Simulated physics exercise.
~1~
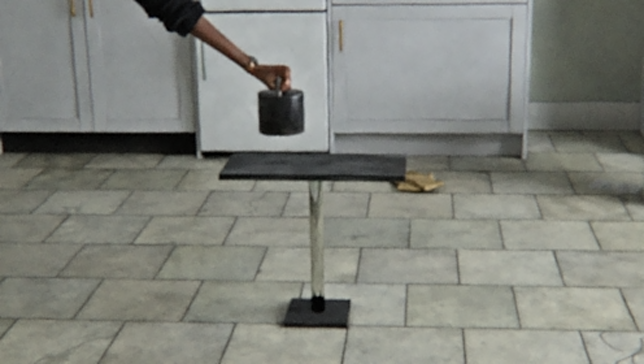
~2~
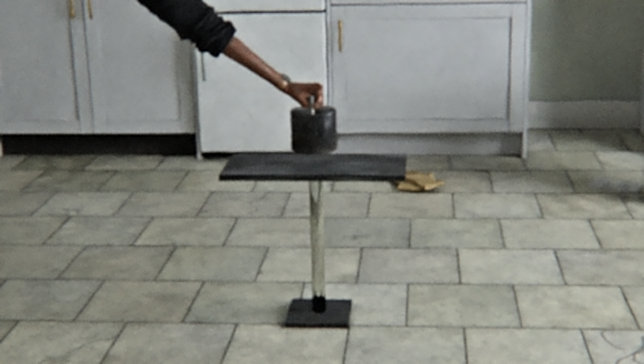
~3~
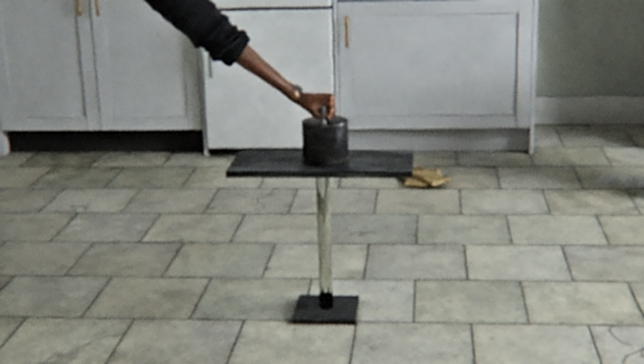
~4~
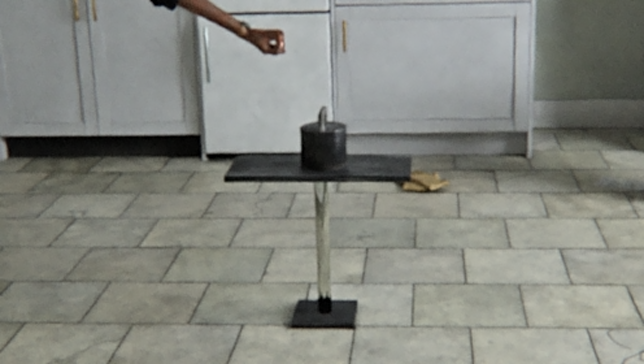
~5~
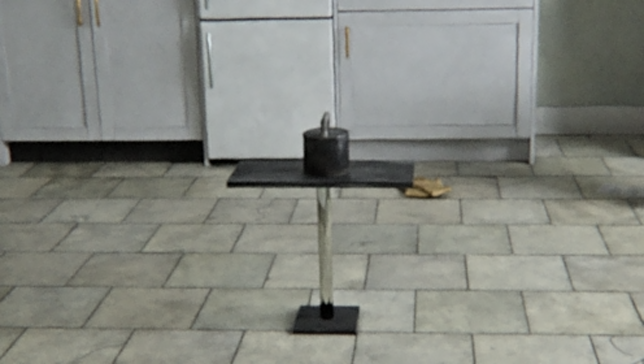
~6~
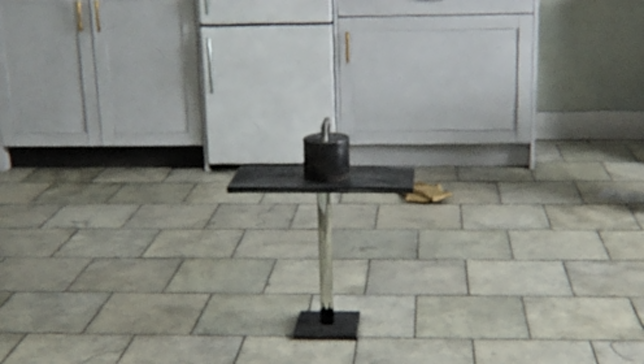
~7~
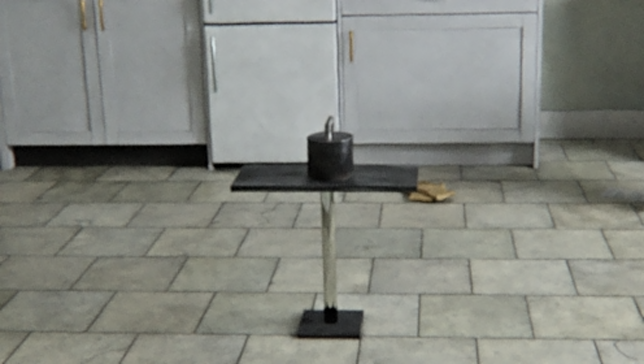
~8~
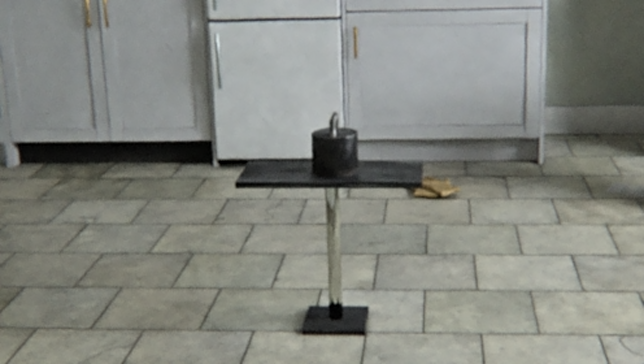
A dark cylinder with a small handle on top hangs from a hand above a narrow black side table, which stands on one slim pale leg with a square black base. The slightly swaying view faces the table from the front, on grey tiled floor before pale cabinets, with a small tan object lying behind it to the right. The dark-sleeved arm reaches in from the upper left, moves the cylinder right and lowers it onto the tabletop. The hand then lets go and draws back out of sight. The table stays upright and steady, the cylinder resting on top.
